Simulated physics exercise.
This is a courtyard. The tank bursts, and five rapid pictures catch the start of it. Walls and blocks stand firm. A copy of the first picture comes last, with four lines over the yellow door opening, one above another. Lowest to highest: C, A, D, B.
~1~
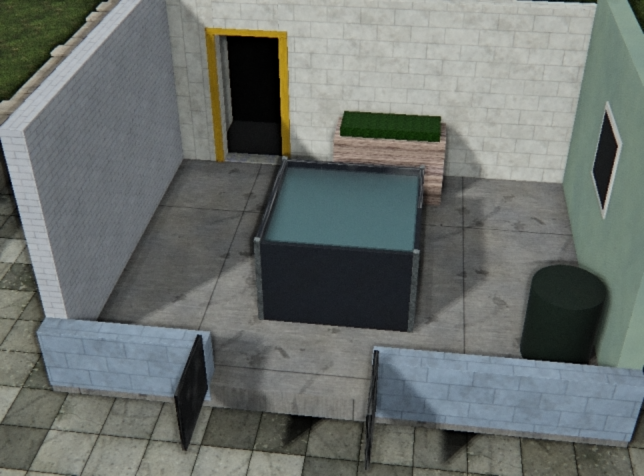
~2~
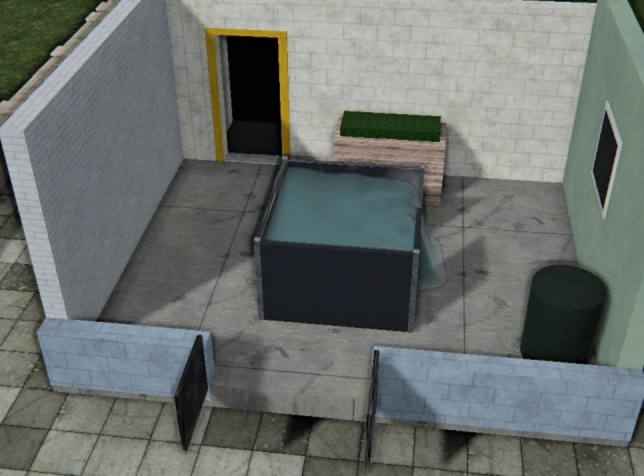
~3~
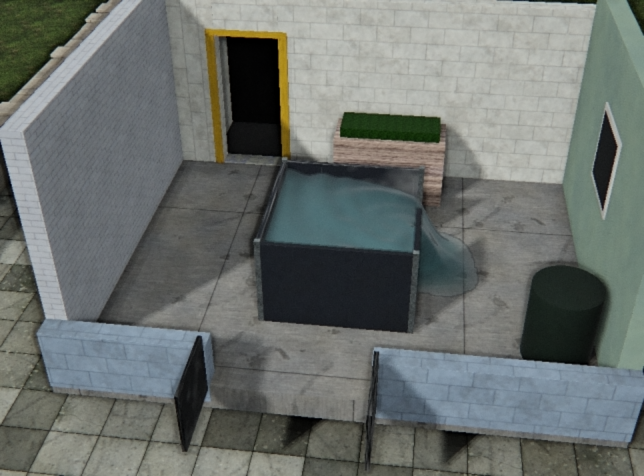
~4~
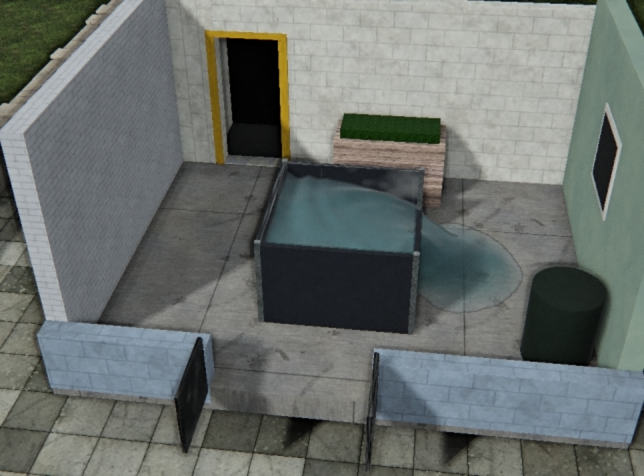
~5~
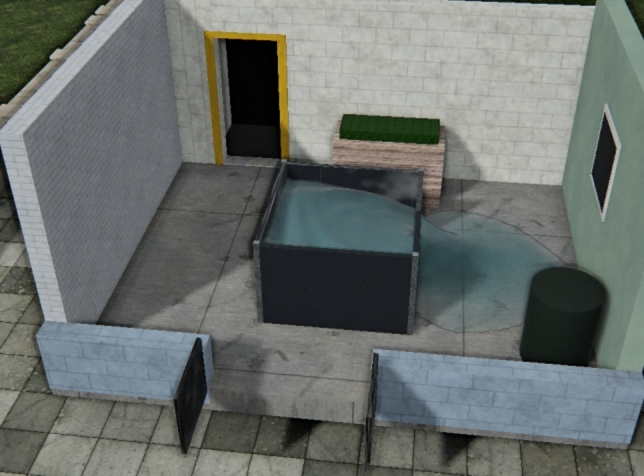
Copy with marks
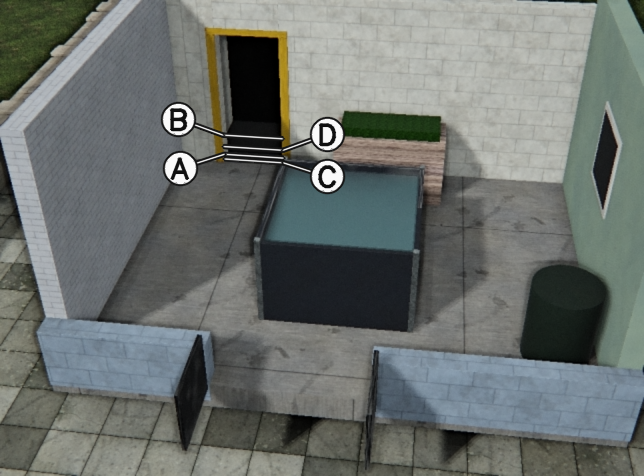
Water pouring from the right side of a dark square tank and spreading across the grey courtyard floor near a green cylinder.
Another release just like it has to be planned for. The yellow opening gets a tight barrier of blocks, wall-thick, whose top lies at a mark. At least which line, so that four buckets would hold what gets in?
Go for A.
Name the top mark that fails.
That would be C.
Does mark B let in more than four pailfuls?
No.
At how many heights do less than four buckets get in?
Three of them.
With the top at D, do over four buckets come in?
No, not at all.
On the marked copy, A at (253, 156); B at (252, 136); C at (254, 160); D at (253, 148); from the bottom up C, A, D, B.
Choosing A, a splash gets over, under a bucket.
Choosing B, nothing gets over.
Choosing C, about 11 bucketfuls get in.
Choosing D, nothing gets over.
